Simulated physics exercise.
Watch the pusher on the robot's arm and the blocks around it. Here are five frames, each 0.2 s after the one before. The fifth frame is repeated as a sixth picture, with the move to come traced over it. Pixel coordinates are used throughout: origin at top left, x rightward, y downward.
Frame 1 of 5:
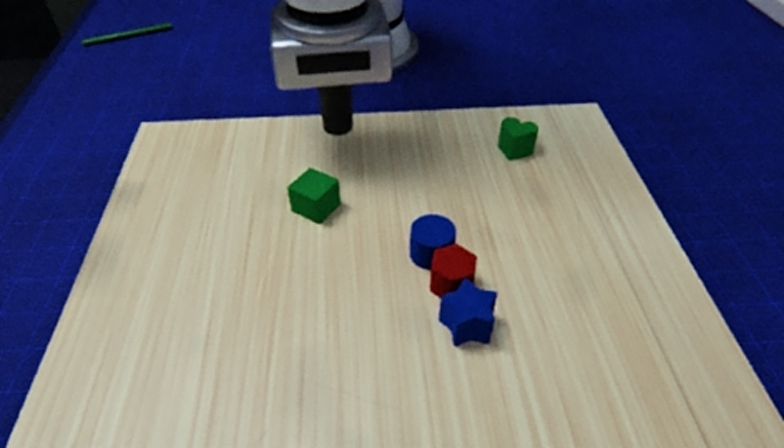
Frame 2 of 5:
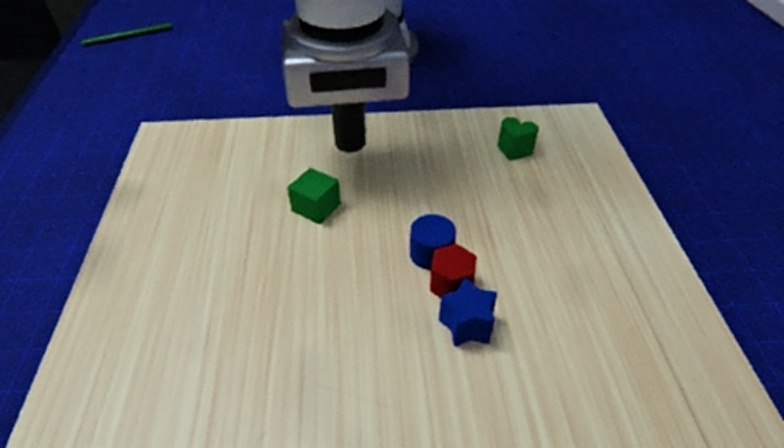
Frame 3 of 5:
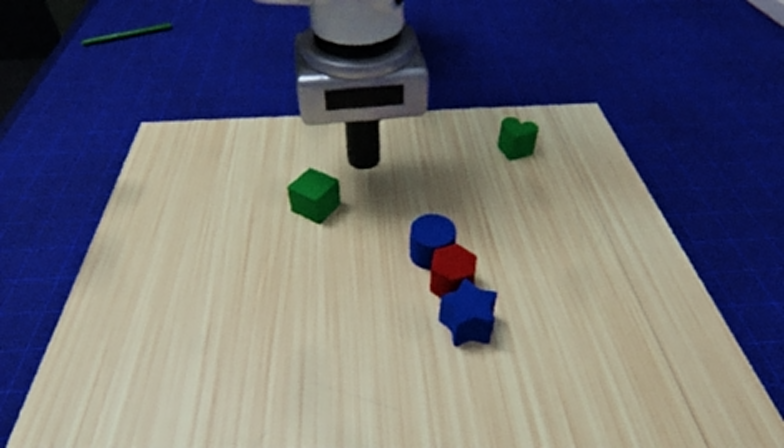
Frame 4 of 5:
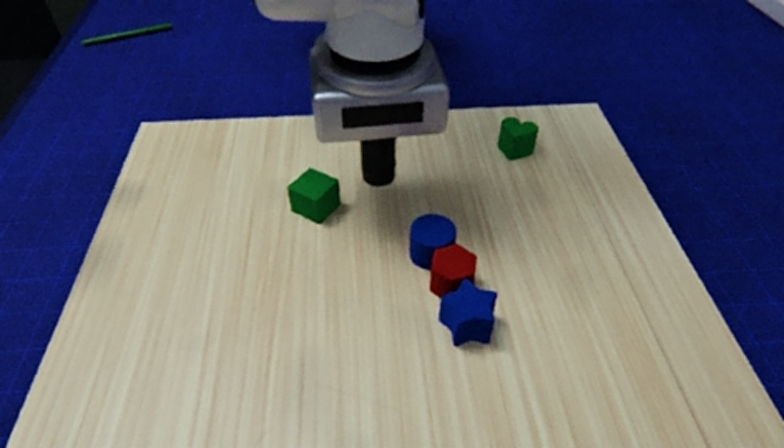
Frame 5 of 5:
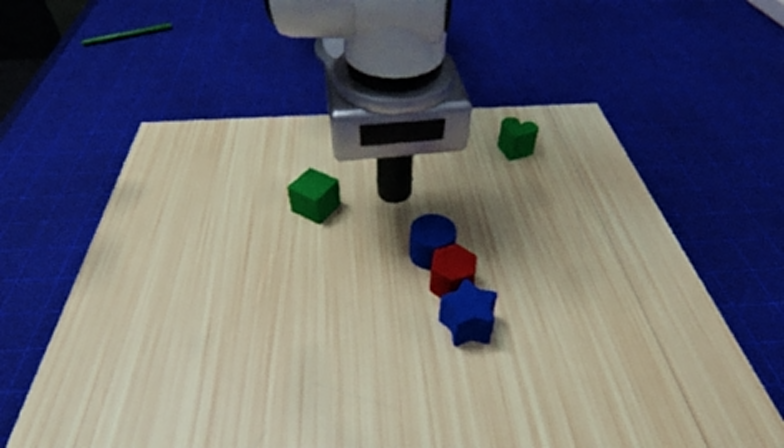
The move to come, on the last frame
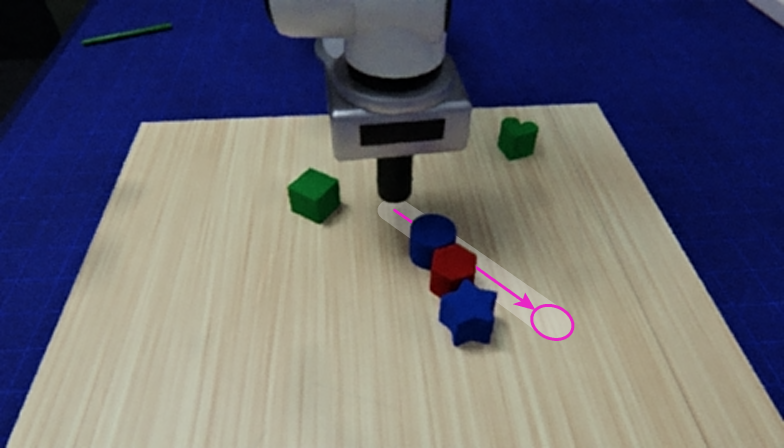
A robot arm with a dark pusher moved steadily down and to the right over a wooden board, passing between the green blocks and nearing the blue round block, while all the blocks stayed still.
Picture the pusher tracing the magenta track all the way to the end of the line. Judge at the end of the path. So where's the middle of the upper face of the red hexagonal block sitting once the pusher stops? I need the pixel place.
I'd say the red hexagonal block ends with its top centre at (455, 308).
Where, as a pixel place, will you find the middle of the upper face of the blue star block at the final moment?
So, by the moment the path ends, you'll find the top centre of the blue star block at (493, 336).
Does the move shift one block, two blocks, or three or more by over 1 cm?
Counting only shifts above 1 cm, I get three or more blocks.
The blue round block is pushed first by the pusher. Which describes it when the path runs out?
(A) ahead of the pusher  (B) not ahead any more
B
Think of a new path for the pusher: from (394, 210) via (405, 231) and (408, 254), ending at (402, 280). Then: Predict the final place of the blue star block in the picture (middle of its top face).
I'd expect the centre of its top face to be at (490, 317).
Path on the board, from (394, 210) to (552, 322).
What follows on the original path. One third of the way, pusher at (443, 225); blue round block at (444, 249); red hexagonal block at (466, 285), turned 35° anticlockwise; blue star block at (486, 321), turned 25° clockwise.
Two thirds of the way, pusher at (498, 263); blue round block at (452, 267); red hexagonal block at (455, 308), turned 65° anticlockwise; blue star block at (493, 336).
At the end, pusher at (558, 305); green square block in place; blue round block at (452, 267); red hexagonal block at (455, 308), turned 65° anticlockwise; blue star block at (493, 336).
